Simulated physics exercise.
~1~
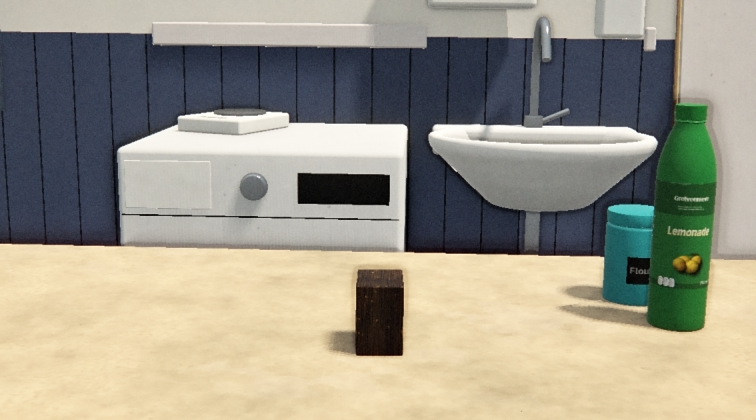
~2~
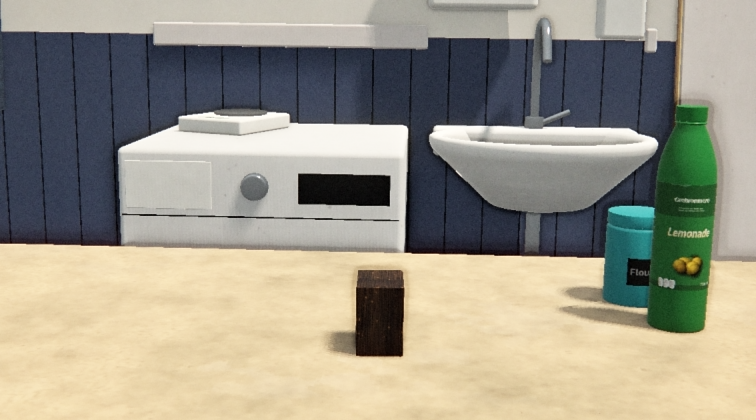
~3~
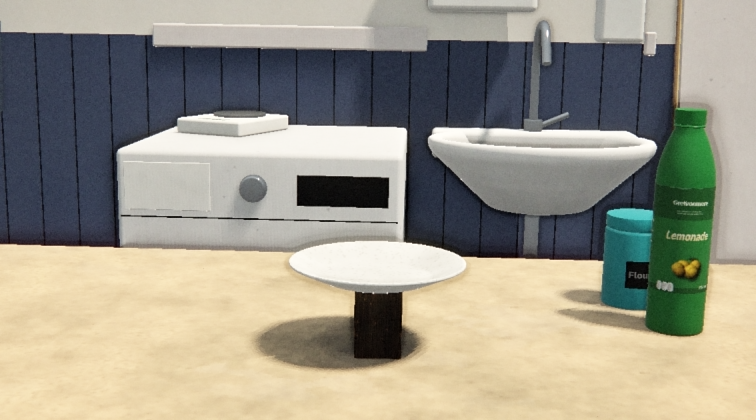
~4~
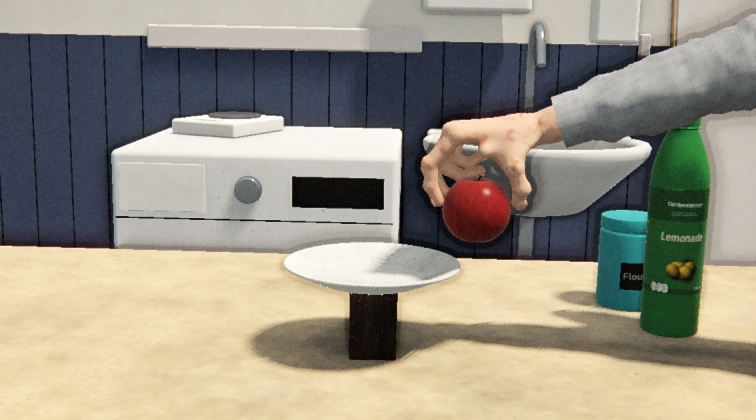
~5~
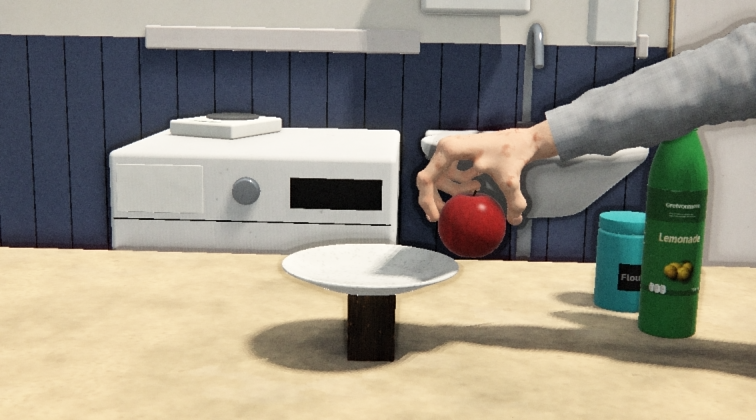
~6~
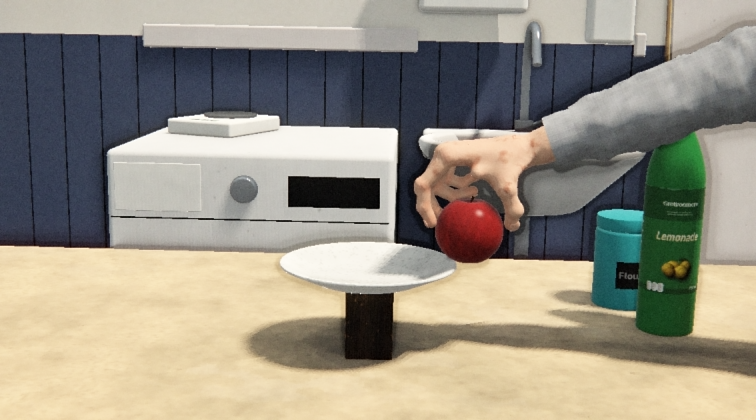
A white plate appeared on top of a small dark block on the counter, and then a hand reached in from the right and lowered a red apple beside the plate's right edge.
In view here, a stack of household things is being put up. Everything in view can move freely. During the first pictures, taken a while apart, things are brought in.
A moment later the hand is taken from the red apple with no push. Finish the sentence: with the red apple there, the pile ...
The pile topples.
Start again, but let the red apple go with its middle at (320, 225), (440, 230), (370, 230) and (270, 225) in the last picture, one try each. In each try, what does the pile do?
Outcomes in order: No collapse, no collapse, no collapse, a collapse.
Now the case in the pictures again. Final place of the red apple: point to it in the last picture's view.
The object ends up somewhere around (511, 320).
Then, 0.30 s on from there, red apple shifted a little near (482, 242).
Then, 0.40 s on from there, red apple now fallen.
Then, 0.50 s on from there, things are still on the move.
In the end, fallen, red apple; the other 4 unmoved. At the end, from the last picture's camera, red apple near (511, 321). The pile loses its balance.
